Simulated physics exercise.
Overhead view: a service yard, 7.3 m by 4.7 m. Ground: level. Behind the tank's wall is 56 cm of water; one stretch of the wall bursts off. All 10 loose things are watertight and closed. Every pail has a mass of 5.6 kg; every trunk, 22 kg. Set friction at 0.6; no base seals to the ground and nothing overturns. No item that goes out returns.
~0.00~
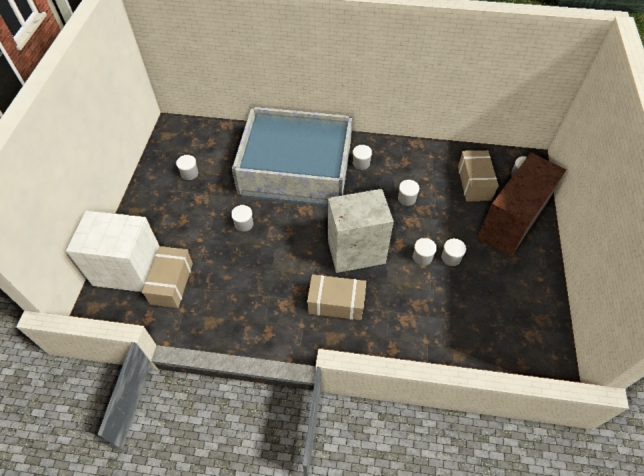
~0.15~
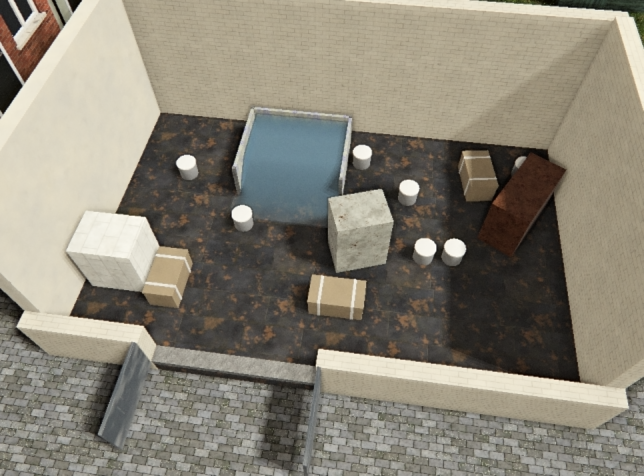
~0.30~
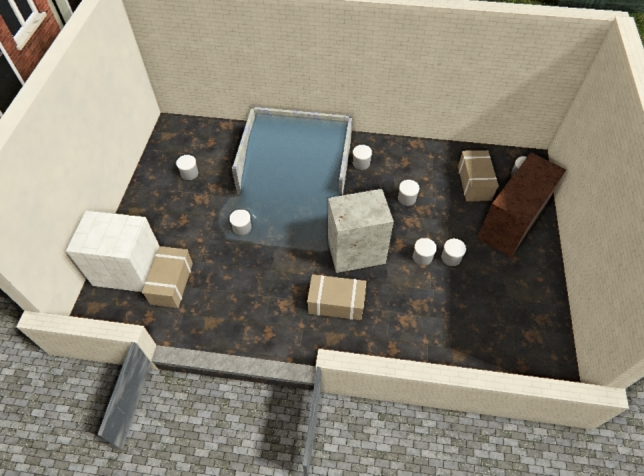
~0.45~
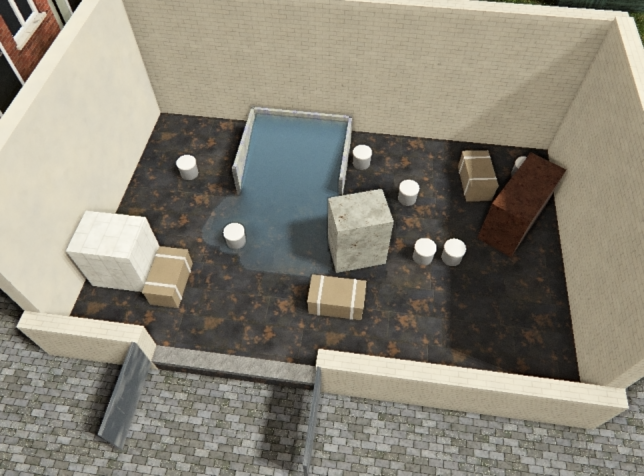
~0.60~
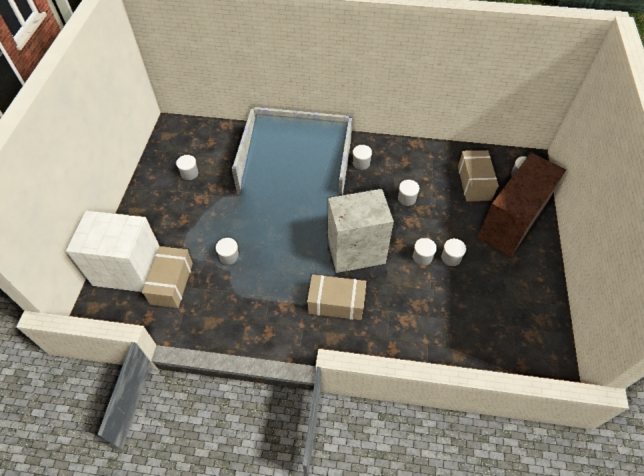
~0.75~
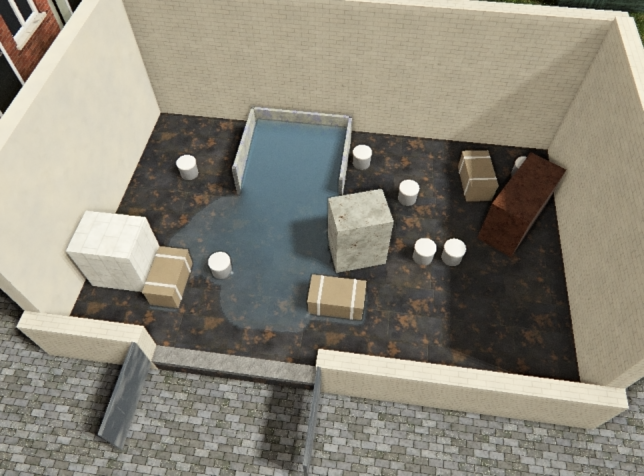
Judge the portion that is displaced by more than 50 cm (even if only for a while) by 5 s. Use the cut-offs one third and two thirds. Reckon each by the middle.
Under a third.
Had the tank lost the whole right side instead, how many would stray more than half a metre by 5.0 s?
6.
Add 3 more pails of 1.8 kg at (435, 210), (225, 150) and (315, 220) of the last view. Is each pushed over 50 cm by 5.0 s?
Outcome: Stays within first, stays within next, breaks the threshold last.
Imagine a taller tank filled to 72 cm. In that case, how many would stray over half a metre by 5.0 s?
With that change, 3 of them.
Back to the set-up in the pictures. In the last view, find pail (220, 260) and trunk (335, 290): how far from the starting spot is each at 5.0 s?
In sequence, it comes out as gone out for the first and 140 cm for the second.
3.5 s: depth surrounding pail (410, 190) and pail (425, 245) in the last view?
Depths: Near 2 cm, then near 1 cm.
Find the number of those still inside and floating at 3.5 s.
It comes to 1.
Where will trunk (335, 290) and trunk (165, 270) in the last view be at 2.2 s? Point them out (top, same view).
About (379, 333) for the first and (147, 296) for the second.
After 1.1 s 1 of 10 are over 50 cm from their spots; 0 afloat.
After 2.2 s 2 of 10 are over 50 cm from their spots; 1 afloat.
After 3.5 s 3 of 10 are over 50 cm from their spots; 1 afloat.
After 5.0 s 3 of 10 are over 50 cm from their spots, and 3 have been at some point; 1 afloat.
